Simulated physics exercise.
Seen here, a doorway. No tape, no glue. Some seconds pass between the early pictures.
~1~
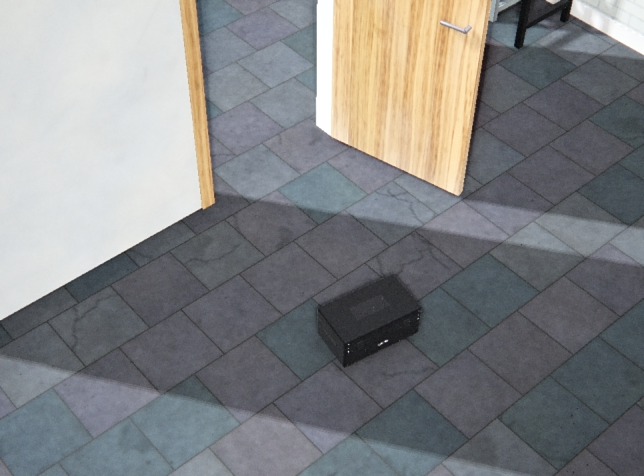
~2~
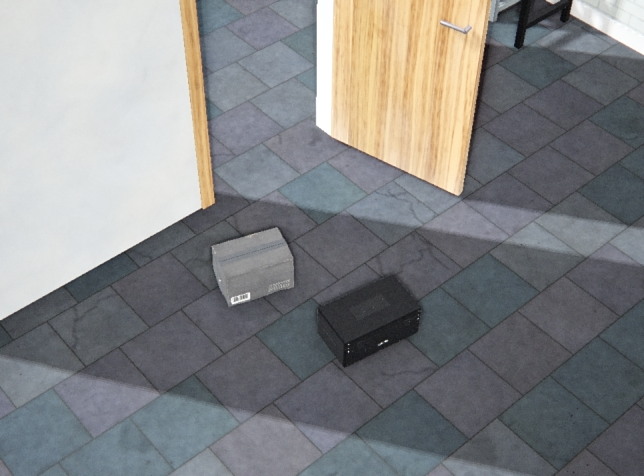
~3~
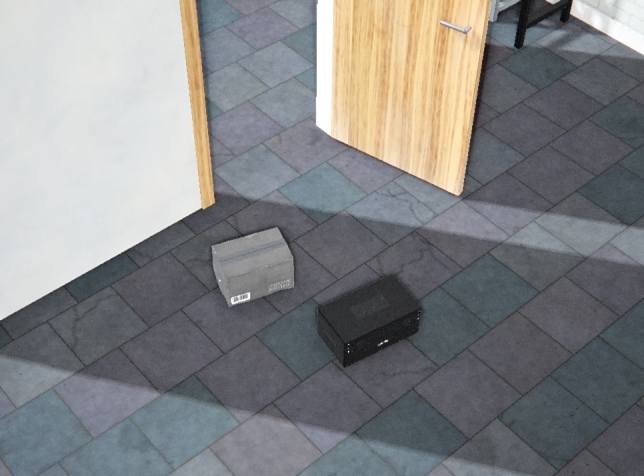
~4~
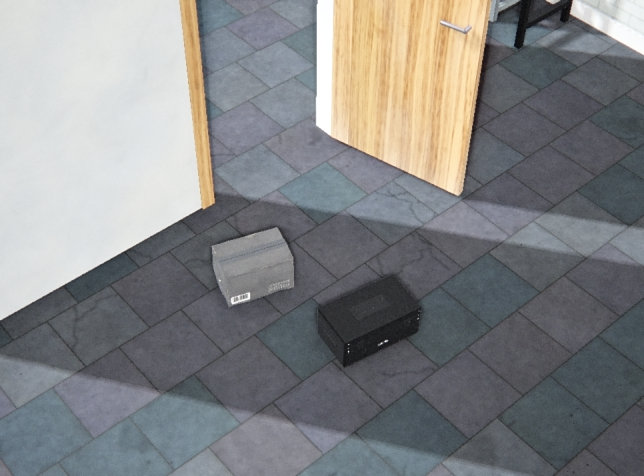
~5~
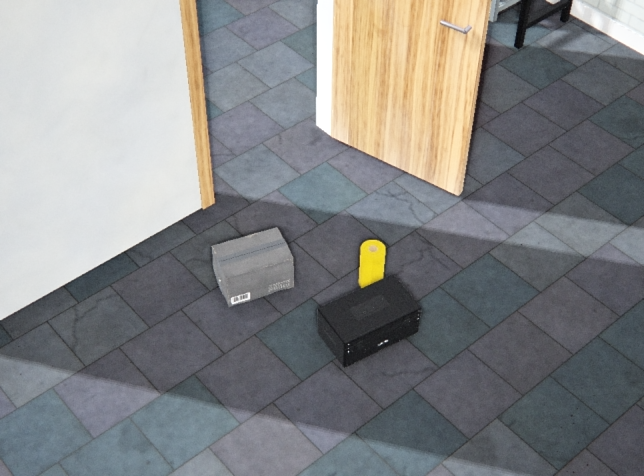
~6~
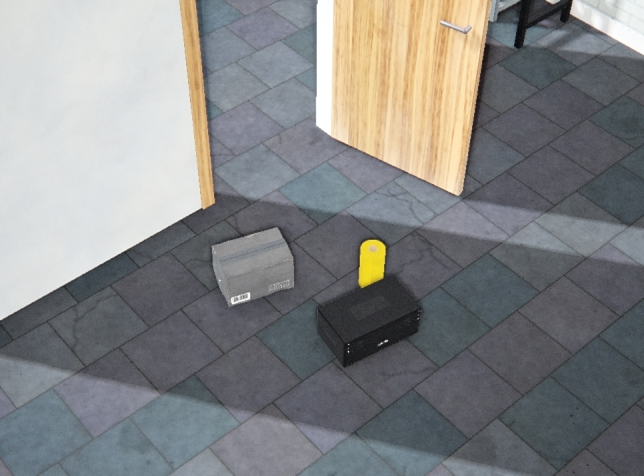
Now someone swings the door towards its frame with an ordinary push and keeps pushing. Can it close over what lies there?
Outcome: The door shuts.
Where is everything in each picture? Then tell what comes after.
The first picture shows door wide open and still.
The second picture shows door wide open and still; grey box (253, 267); black toolbox (369, 320).
The third picture shows door wide open and still; grey box (253, 267); black toolbox (369, 320).
The fourth picture shows door wide open and still; grey box (253, 267); black toolbox (369, 320).
The fifth picture shows door wide open and still; grey box (253, 267); black toolbox (369, 320).
The sixth picture shows door wide open and still; yellow roll (372, 266); grey box (253, 267).
Then, 0.50 s later than the last frame, open by 88°.
Then, 0.90 s later than the last frame, open by 56°.
Then, 1.10 s later than the last frame, open by 39°.
Then, 1.40 s later than the last frame, open by 11°.
When it is over, open by 0°; all 3 as before. End places, in pixels of the last picture, yellow roll near (372, 266).
